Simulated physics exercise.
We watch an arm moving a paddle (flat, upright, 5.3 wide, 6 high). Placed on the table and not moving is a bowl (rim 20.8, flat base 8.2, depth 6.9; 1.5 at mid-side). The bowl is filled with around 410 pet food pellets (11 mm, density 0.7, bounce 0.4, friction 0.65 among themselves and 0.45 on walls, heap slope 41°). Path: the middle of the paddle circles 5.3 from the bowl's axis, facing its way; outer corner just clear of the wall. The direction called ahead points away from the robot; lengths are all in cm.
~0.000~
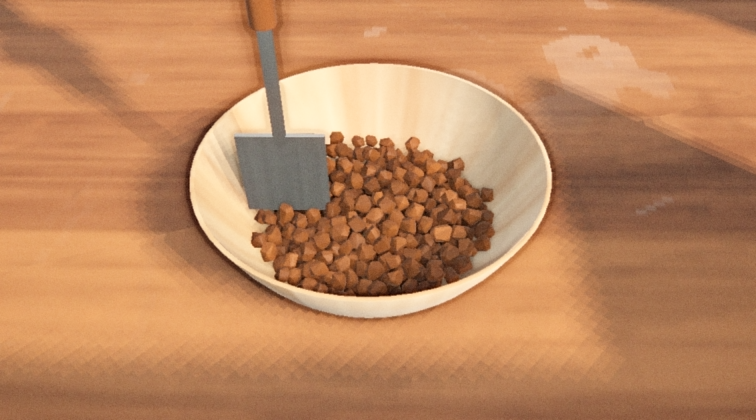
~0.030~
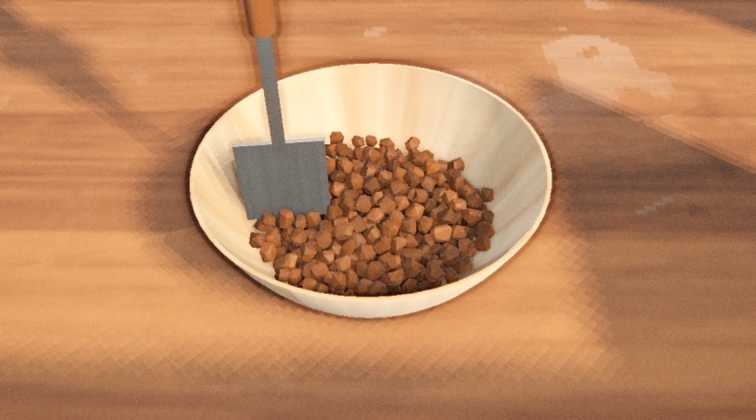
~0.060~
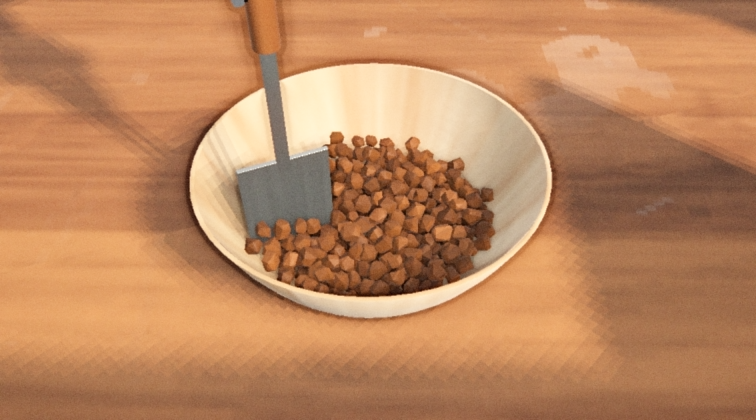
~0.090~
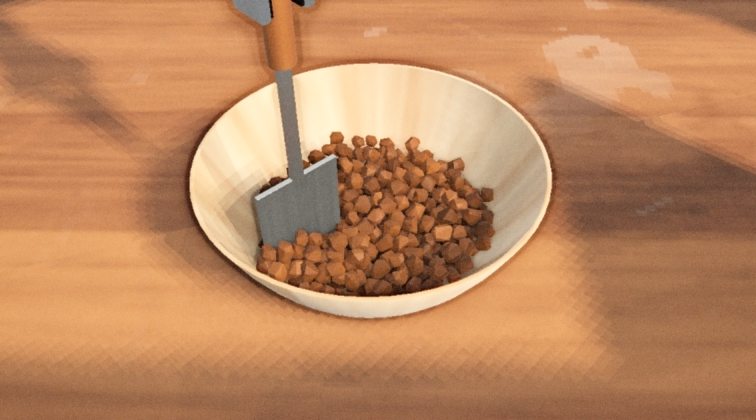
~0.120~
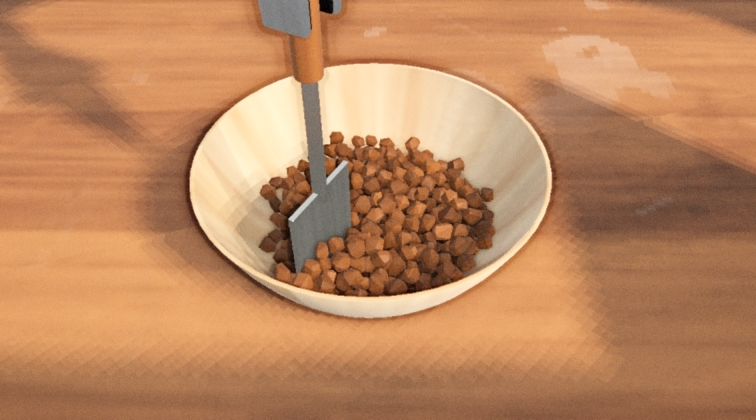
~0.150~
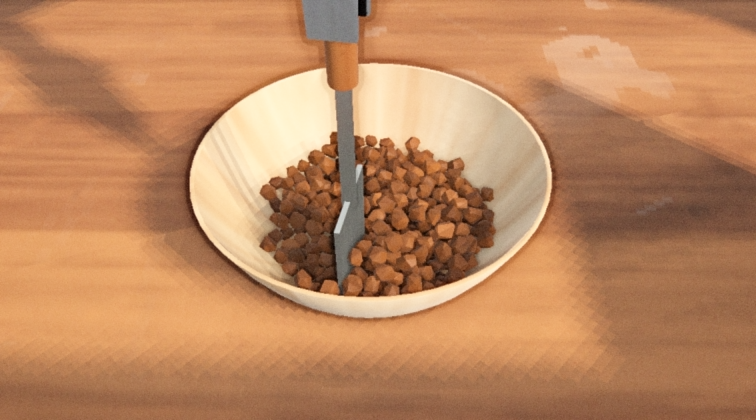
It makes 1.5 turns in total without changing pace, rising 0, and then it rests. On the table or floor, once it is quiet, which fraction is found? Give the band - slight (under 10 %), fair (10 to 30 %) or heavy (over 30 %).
Band: Fair.
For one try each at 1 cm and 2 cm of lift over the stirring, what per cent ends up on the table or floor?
Estimates: 10 % and 5 %.
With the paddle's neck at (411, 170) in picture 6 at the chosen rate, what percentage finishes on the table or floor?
Roughly 30 per cent.
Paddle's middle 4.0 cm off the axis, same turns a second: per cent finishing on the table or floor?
Then about 10 per cent.
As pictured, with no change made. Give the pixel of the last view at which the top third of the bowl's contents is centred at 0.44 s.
Around pixel (361, 119).
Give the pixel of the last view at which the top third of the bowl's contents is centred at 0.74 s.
Centre estimate: (375, 273).
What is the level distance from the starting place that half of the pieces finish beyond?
Somewhere around 7 centimetres.
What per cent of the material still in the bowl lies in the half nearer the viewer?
Around 35 percent of it.
After 0.44 s, 259° round, highest piece 9 above the table; 394 in the bowl, 4 on the table or floor, 13 in flight or on the tool.
After 0.74 s, 78° round, highest piece 9 above the table; 363 in the bowl, 39 on the table or floor, 9 in flight or on the tool.
After 1.08 s, 180° round, highest piece 8 above the table; 347 in the bowl, 64 on the table or floor.
After 1.78 s, 180° round, highest piece 8 above the table; 347 in the bowl, 64 on the table or floor.
At rest, 347 in the bowl, 64 on the table or floor. That is 16 % on the table or floor.
